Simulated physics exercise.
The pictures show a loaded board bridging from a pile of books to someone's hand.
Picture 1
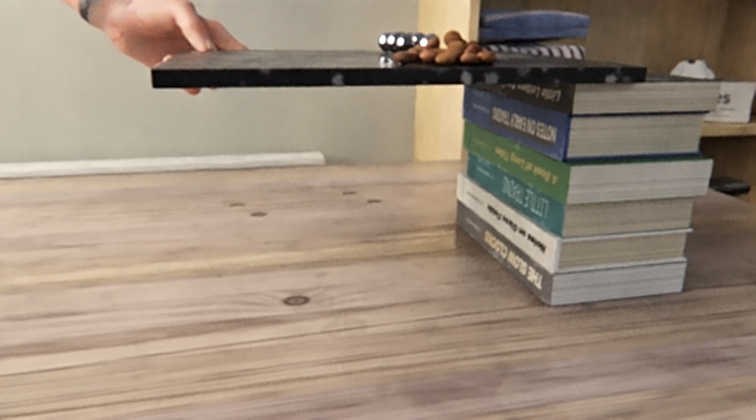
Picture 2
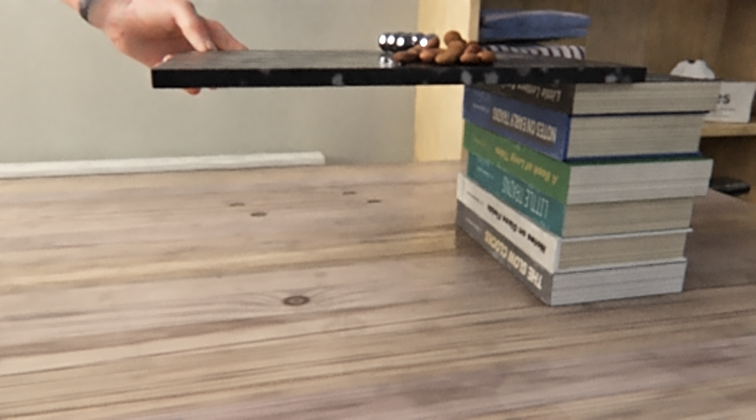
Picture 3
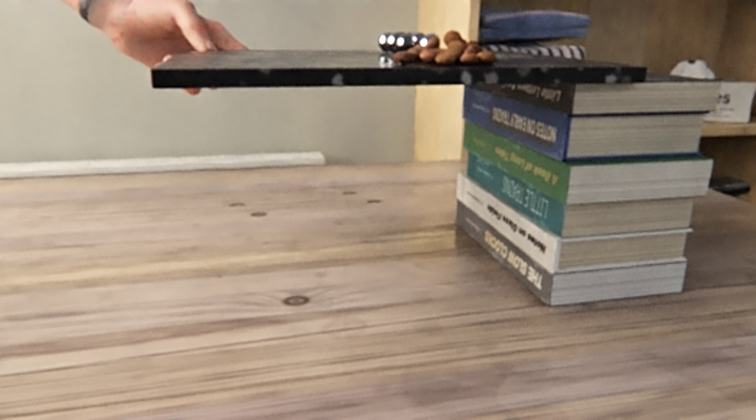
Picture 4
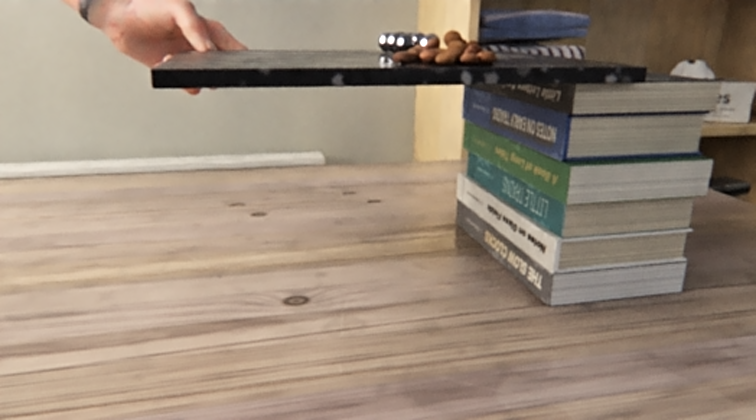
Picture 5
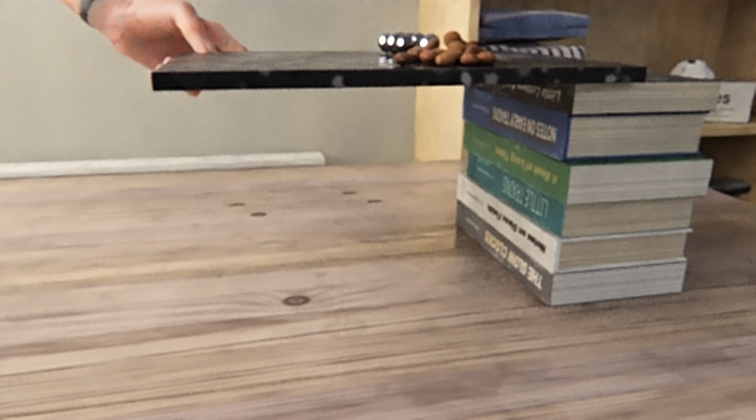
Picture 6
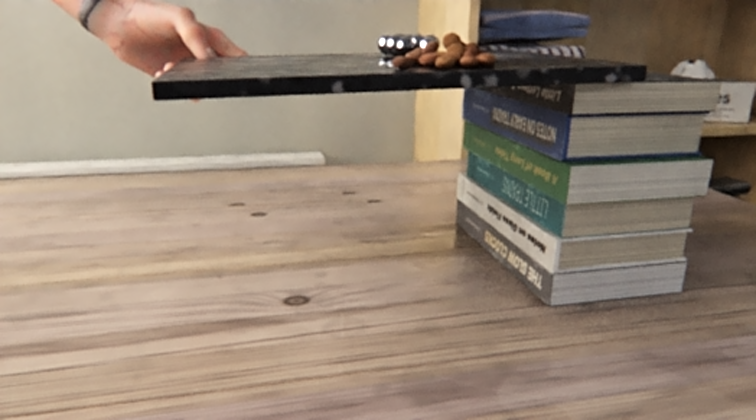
The clip opens on a dark board reaching from a tall stack of books on the right to a hand at the left, with small brown pieces and shiny steel balls on top. The board stays level at first, then the hand lowers its left end very slightly while both handfuls stay in place.
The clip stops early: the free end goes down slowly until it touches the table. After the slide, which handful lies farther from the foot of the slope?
Farther out at the end: The far one.
Then, 0.65 s after the last picture, board sloping at 22°; near handful all still on the board; far handful all still on the board.
Then, 1.22 s after the last picture, board sloping at 39°; near handful mostly at the foot of the board; far handful mostly one to two board lengths out.
Then, 1.70 s after the last picture, board resting at 39°; near handful mostly less than half a board's length out; far handful mostly one to two board lengths out, about a quarter gone off the table.
By the end, board resting at 39°; near handful mostly less than half a board's length out; far handful mostly more than two board lengths out, about two thirds gone off the table; the far handful has gone farther.
